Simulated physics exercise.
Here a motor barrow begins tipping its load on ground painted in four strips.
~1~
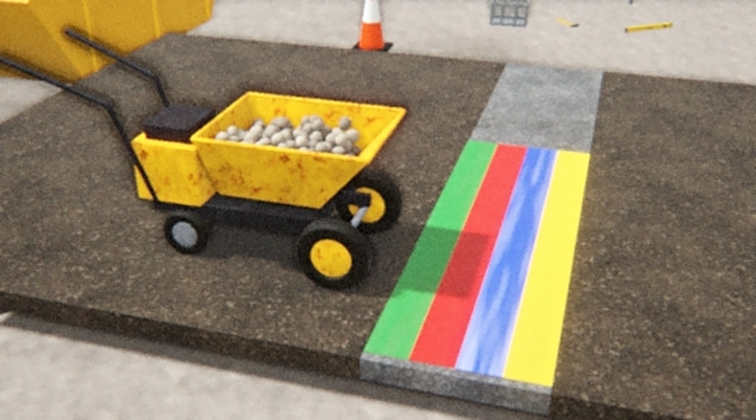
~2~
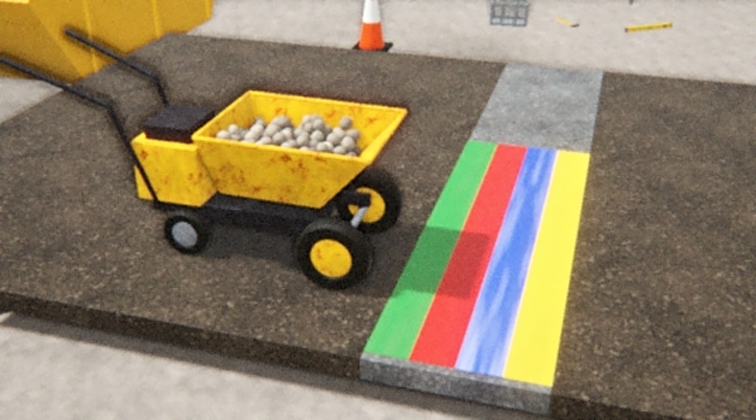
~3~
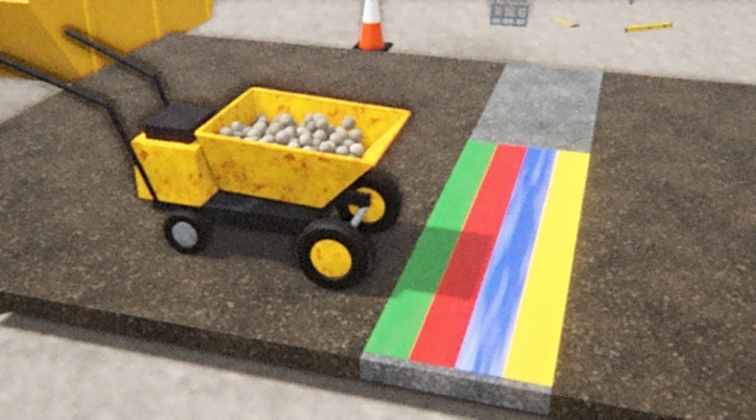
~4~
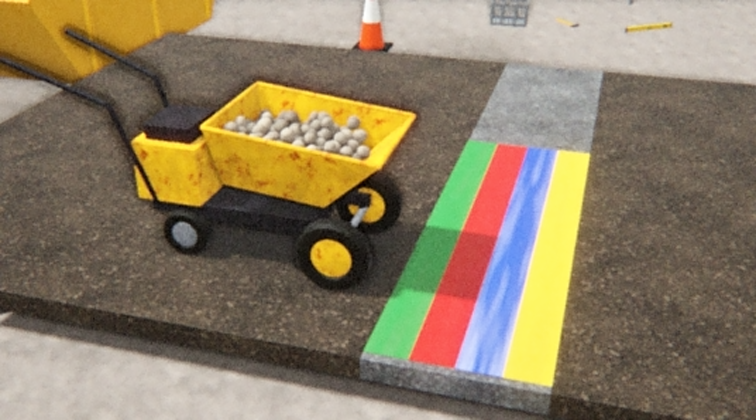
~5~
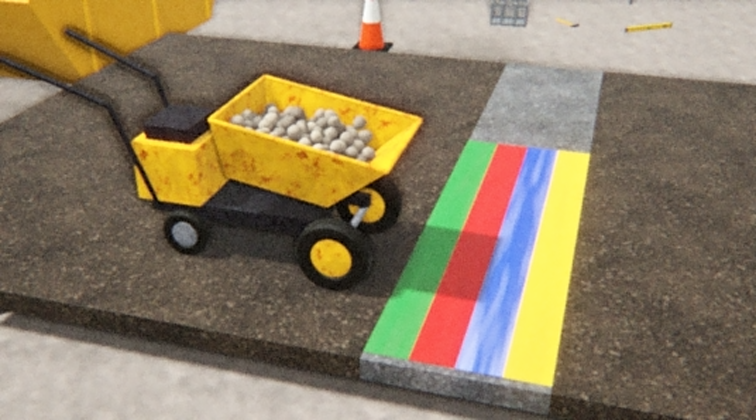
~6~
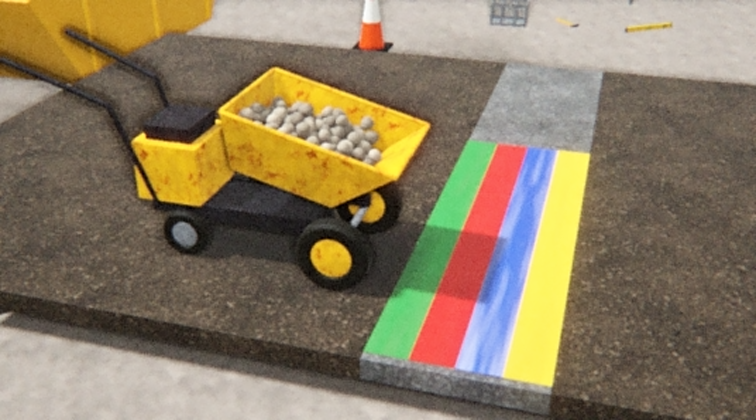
On dark paved ground, a yellow motor barrow's skip of pebbles slowly tilting right beside green, red, blue and yellow strips.
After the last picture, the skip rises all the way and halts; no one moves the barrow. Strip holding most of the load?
Blue.
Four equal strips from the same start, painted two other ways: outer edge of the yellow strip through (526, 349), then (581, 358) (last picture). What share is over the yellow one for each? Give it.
30 % and 20 %.
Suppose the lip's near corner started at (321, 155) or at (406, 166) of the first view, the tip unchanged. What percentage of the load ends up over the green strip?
That works out to 20 per cent for the first position and 0 per cent for the second.
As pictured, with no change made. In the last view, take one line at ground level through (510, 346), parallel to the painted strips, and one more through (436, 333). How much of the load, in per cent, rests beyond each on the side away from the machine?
30 % and 80 %, in that order.
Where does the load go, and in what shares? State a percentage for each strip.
Here's the split: Green strip gets 0 %, red strip 15 %, blue strip 30 %, yellow strip 20 %.
Soon after the last picture, skip tipped steeply; all in the skip.
A little later, skip tipped right over; about two thirds in the skip; a small part over the red strip; about a quarter over the blue strip; a stray few over the yellow strip.
Later still, skip tipped right over; about a quarter in the skip; about a quarter over the red strip; about a third over the blue strip; about a quarter over the yellow strip; a small part off the paint.
At rest, skip tipped right over; about a quarter in the skip; none over the green strip; about a quarter over the red strip; about a third over the blue strip; about a quarter over the yellow strip; a small part off the paint.
